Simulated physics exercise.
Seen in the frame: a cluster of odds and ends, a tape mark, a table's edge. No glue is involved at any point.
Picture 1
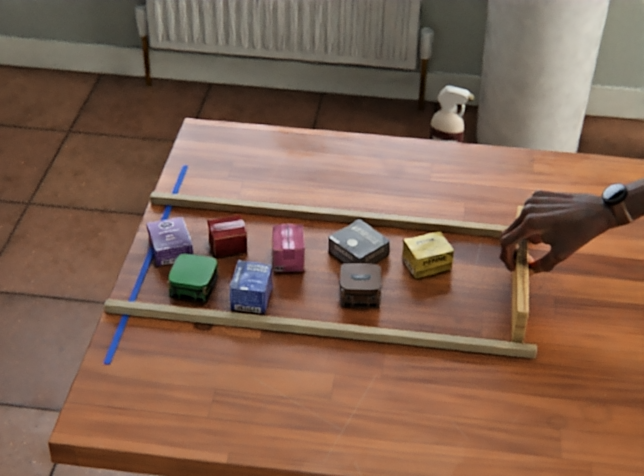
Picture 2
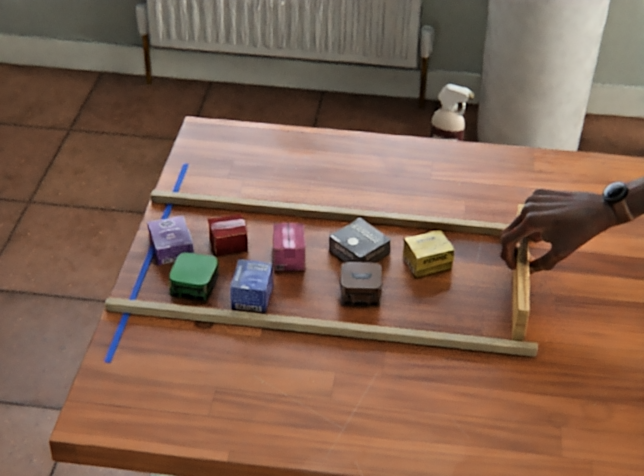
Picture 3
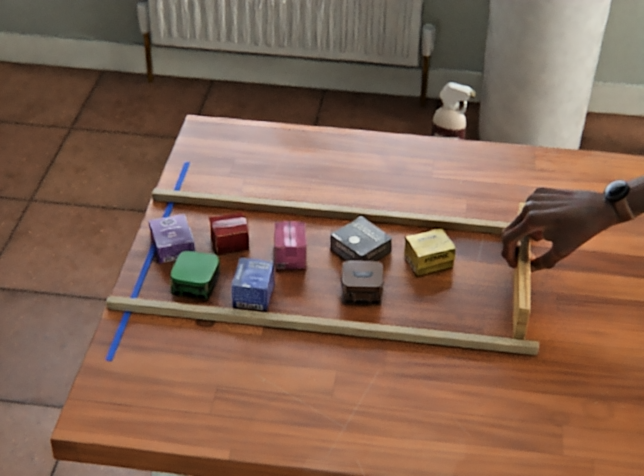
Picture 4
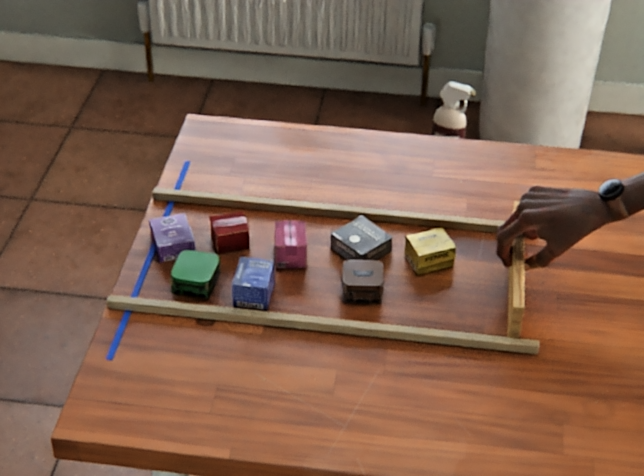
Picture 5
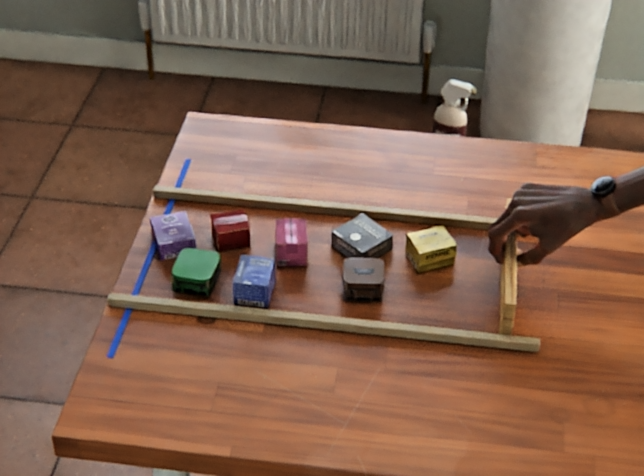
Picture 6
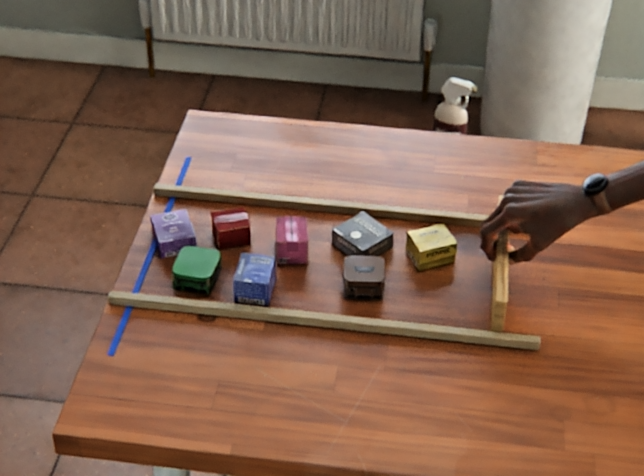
A hand wearing a dark watch held a small wooden board upright between two rails on a table and slid it slightly left, while the eight colourful little boxes stayed still.
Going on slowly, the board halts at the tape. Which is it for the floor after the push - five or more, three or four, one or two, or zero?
The table loses five or above.
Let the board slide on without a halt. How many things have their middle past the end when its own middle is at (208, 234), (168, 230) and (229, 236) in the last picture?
3, 6 and 1.
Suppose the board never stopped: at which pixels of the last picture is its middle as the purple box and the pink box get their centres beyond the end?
Near (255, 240), then near (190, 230).
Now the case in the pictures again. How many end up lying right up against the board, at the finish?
Tally at the end: 1.
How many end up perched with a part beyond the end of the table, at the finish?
It's 1.
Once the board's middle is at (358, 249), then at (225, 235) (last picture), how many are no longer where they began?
I make it 4 at the first spot and 8 at the other.
Soon after, none off yet; purple box at rest near (174, 234); green case at rest near (197, 270); red box at rest near (231, 229).
After that, none off yet; purple box at rest near (172, 234); green case moving near (193, 269); red box displaced a little near (213, 229).
And then, one off so far; purple box on its way down near (97, 373); green case tilting a little near (103, 263); red box displaced well along near (129, 220).
In the end, the number that fall off is five or more; gone, yellow box, grey box, pink box, blue box, red box, green case and purple box.
